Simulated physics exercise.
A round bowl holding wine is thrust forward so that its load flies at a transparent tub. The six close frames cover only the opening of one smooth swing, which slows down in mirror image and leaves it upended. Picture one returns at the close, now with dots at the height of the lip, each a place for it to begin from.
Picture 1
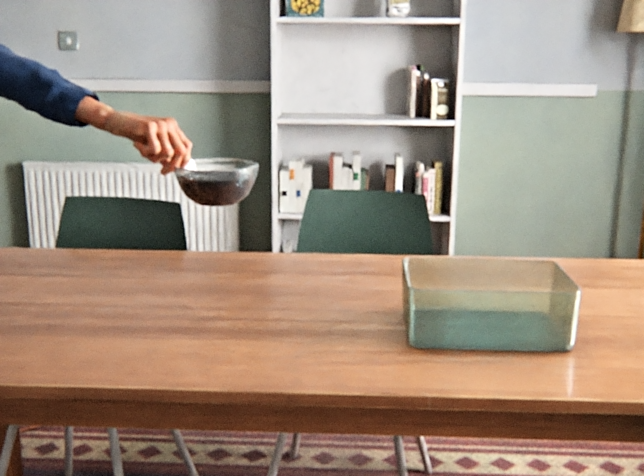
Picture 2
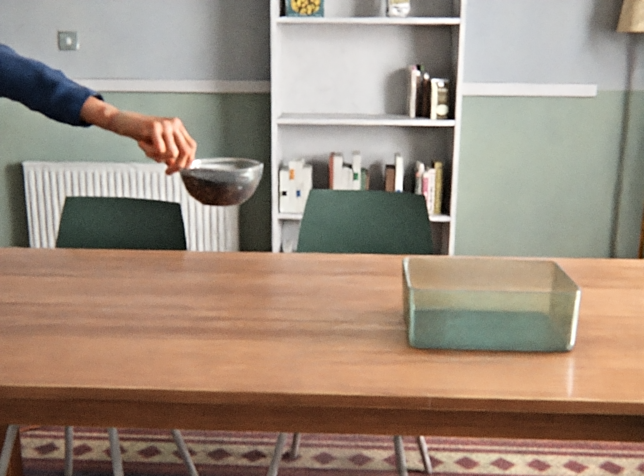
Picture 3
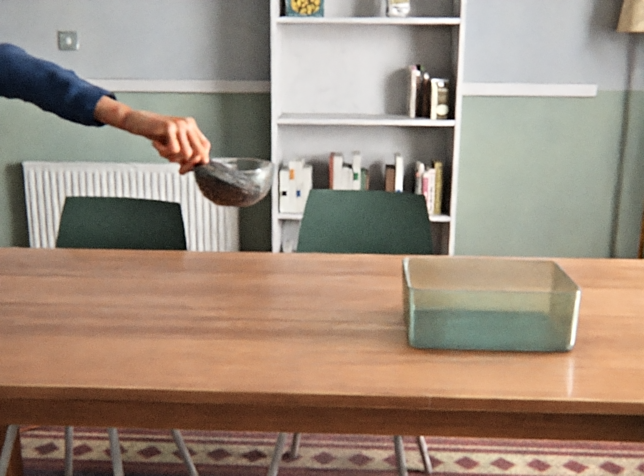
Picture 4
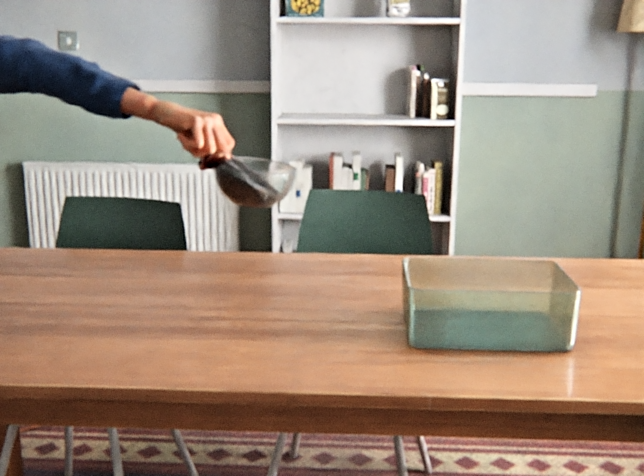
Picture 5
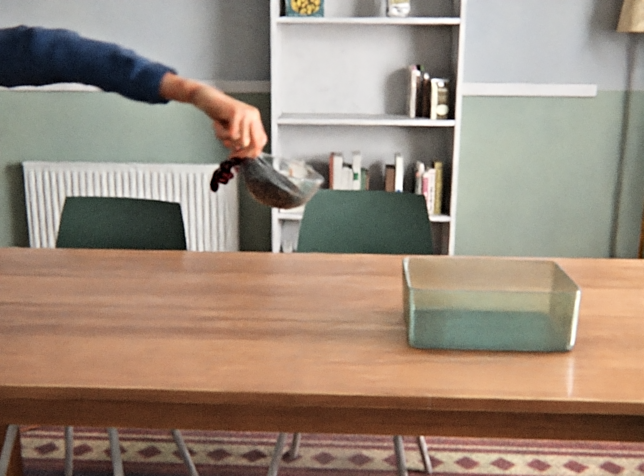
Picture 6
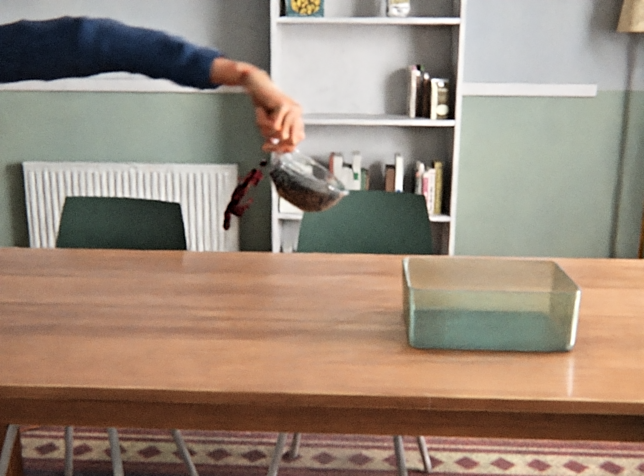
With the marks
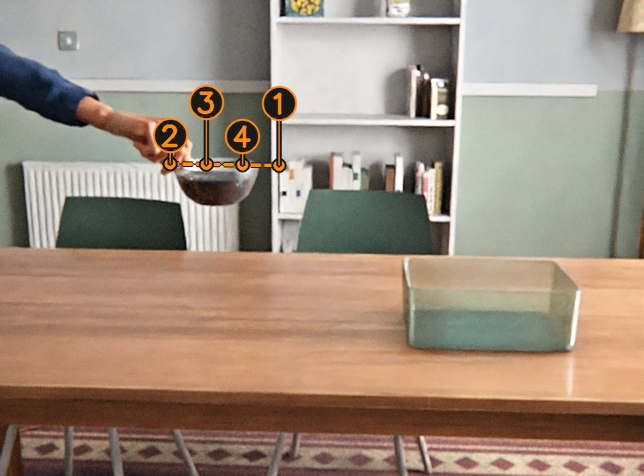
At first, a hand holds a round glass bowl of dark liquid upright over a wooden table, left of a transparent tub. The arm moves the bowl rightward, gradually tilting it. Dark red liquid comes over the rim on the left side, trailing behind and dropping lower as the bowl tips further.
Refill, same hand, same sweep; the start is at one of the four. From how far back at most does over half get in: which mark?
3 is the one.
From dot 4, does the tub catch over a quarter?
Yes, it does.
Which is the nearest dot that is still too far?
That is dot 2.
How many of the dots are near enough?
Three of them.
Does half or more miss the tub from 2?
Yes.
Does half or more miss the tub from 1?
No, that is safe.
In orange, 1 at (279, 165); 2 at (170, 163); 3 at (206, 164); 4 at (242, 164).
With 1, about 82 % lands in the tub, 15 % falls short and 3 % goes beside or beyond.
With 2, about 23 % lands in the tub, 71 % falls short and 7 % goes beside or beyond.
With 3, about 63 % lands in the tub, 26 % falls short and 11 % goes beside or beyond.
With 4, about 72 % lands in the tub, 14 % falls short and 14 % goes beside or beyond.
